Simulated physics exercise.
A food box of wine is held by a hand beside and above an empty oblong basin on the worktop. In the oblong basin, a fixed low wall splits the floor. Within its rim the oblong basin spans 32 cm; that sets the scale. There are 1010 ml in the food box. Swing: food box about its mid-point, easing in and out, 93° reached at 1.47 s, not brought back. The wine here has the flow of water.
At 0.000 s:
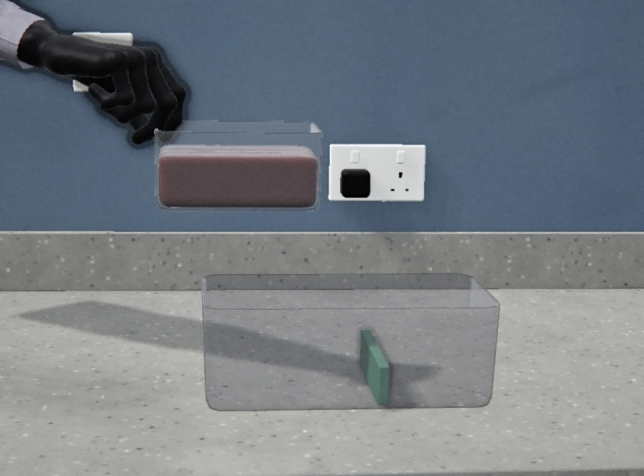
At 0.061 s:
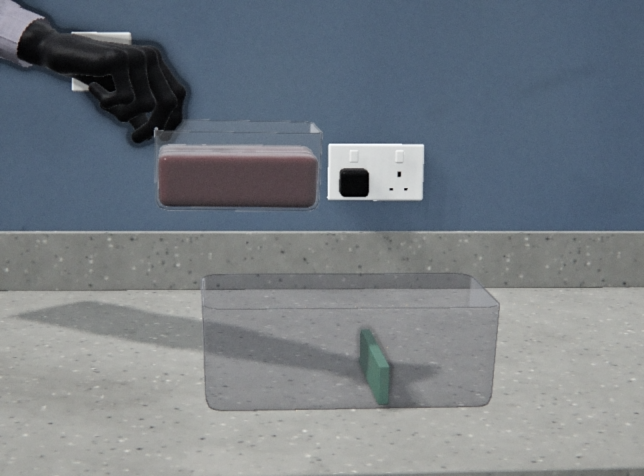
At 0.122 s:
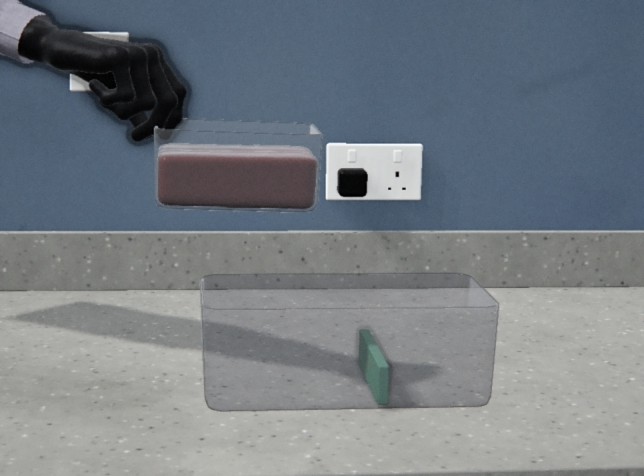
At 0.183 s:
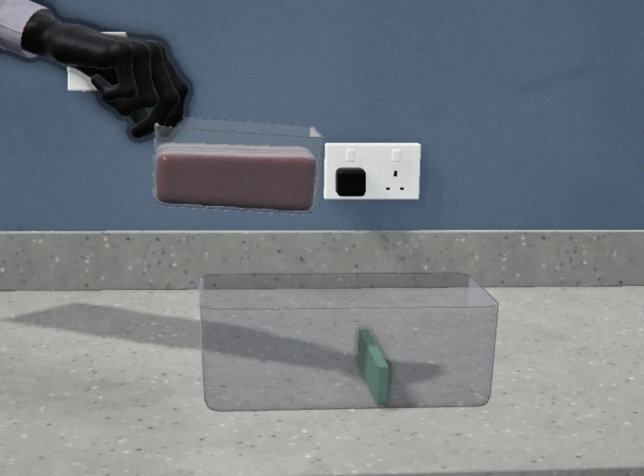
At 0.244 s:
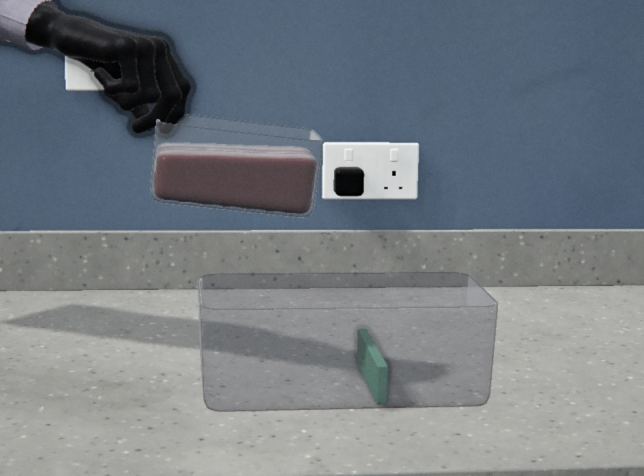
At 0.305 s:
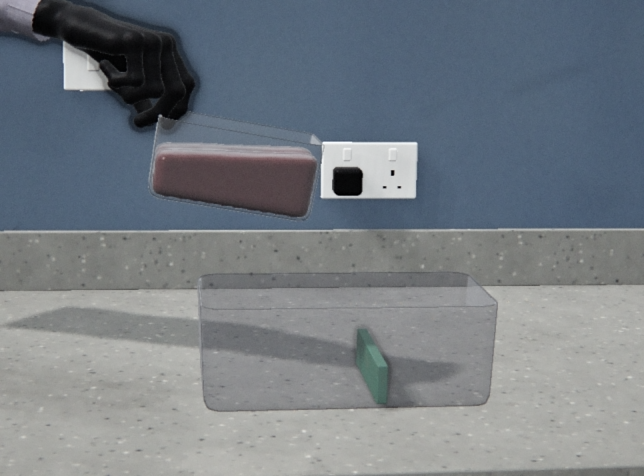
The clip shows a black-gloved hand holding a clear food box of dull red wine above an empty, see-through oblong basin on a speckled worktop; the box starts level, then tilts slightly, its right side dipping lower.
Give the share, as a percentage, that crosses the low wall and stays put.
Around 50 %.
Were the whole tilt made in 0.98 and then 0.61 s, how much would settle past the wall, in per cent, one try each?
Roughly 40 per cent the first time and 30 per cent the second.
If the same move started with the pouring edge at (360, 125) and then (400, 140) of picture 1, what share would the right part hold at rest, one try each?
Near 70 in a hundred on the first go and near 80 in a hundred on the second.
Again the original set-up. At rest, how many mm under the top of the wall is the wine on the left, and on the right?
Left side: Around 28 mm. Right side: Around 16 mm.
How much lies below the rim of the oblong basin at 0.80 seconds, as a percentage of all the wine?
About 8%.
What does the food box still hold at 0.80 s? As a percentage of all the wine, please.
Roughly 66 per cent.
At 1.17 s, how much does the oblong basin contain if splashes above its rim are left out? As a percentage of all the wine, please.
Near 72 per cent of the total.
Then, 0.80 s in, the tilt is 53° and 67 per cent is still to pour, 3 is left of the wall and 5 right of it.
Then, 1.17 s in, the tilt is 84° and 20 per cent is still to pour, 21 is left of the wall and 50 right of it.
Then, 1.55 s in, the tilt is 93° and 5 per cent is still to pour, 42 is left of the wall and 50 right of it.
Then, 1.97 s in, the tilt is 93° and 2 per cent is still to pour, 47 is left of the wall and 50 right of it.
Finally, 48 per cent lies left of the wall, 50 right of it and 1 outside.
